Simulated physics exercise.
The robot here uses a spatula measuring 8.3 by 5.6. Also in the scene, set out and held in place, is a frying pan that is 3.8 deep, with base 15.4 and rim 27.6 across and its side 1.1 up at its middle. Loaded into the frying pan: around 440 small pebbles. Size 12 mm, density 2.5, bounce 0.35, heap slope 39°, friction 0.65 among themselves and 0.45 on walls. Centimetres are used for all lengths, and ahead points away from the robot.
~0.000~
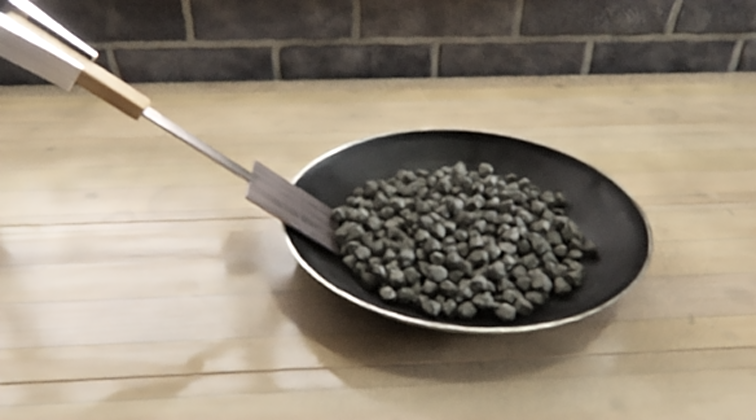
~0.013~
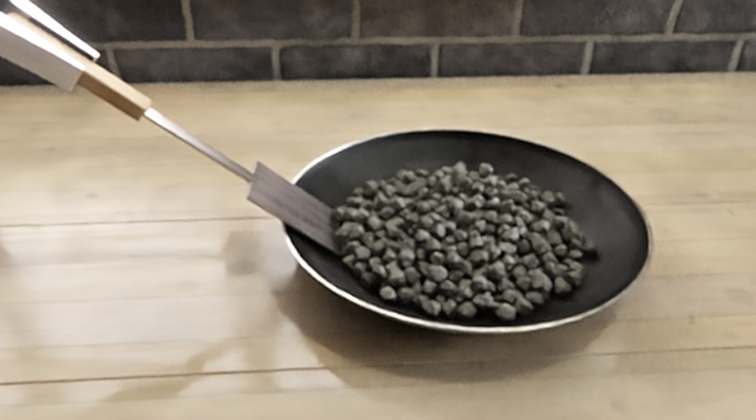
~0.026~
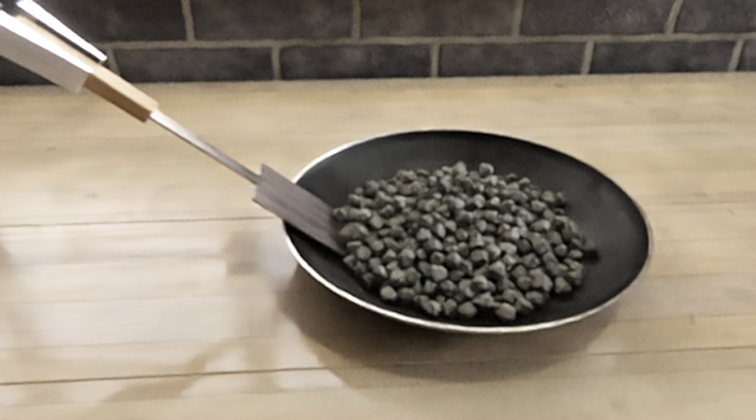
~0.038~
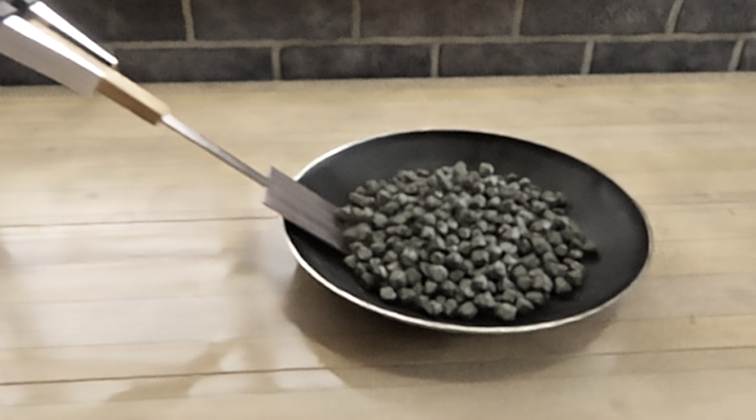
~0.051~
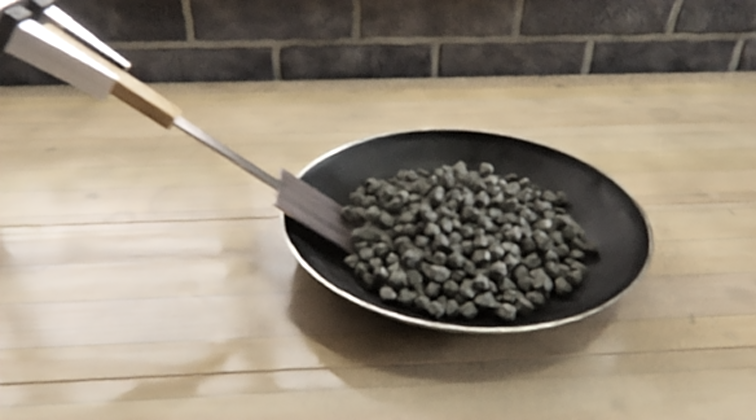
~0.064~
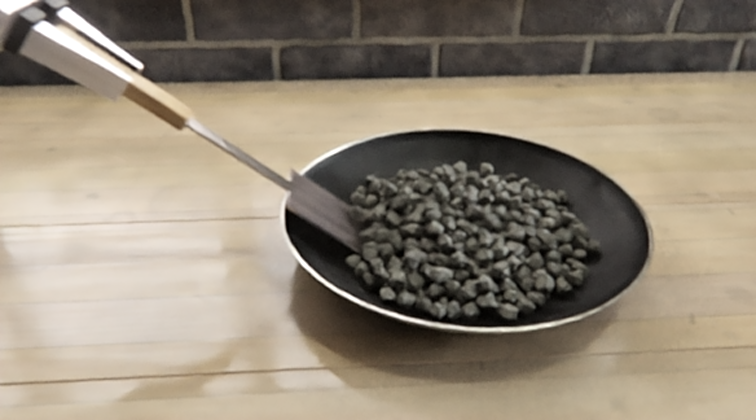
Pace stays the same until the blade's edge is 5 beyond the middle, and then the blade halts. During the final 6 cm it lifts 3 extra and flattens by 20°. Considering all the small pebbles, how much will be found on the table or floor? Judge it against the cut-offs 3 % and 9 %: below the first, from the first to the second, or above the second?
Below 3 %.
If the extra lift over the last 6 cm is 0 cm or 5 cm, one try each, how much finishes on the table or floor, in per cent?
I'd say close to 0 percent for the first and close to 0 percent for the second.
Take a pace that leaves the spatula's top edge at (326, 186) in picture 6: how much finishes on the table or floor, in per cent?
Near 5 in a hundred.
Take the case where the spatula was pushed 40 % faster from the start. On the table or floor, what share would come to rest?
Roughly 0 per cent, I'd say.
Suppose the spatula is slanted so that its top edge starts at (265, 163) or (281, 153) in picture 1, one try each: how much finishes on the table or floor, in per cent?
Roughly 0% and 0%.
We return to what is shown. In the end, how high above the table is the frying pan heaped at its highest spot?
Close to 5.5 centimetres high.
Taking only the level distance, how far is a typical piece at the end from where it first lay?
3 cm.
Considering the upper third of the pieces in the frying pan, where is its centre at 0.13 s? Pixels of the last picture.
Centre estimated at around (498, 215).
By 0.13 s, sloping 40°, highest piece 4 above the table; 442 in the frying pan.
By 0.20 s, sloping 31°, highest piece 5 above the table; 442 in the frying pan.
By 0.44 s, sloping 20°, highest piece 5 above the table; 440 in the frying pan, 2 on the table or floor.
By 1.49 s, sloping 20°, highest piece 5 above the table; 440 in the frying pan, 2 on the table or floor.
Final count, 440 in the frying pan, 2 on the table or floor. That is 0 % on the table or floor.
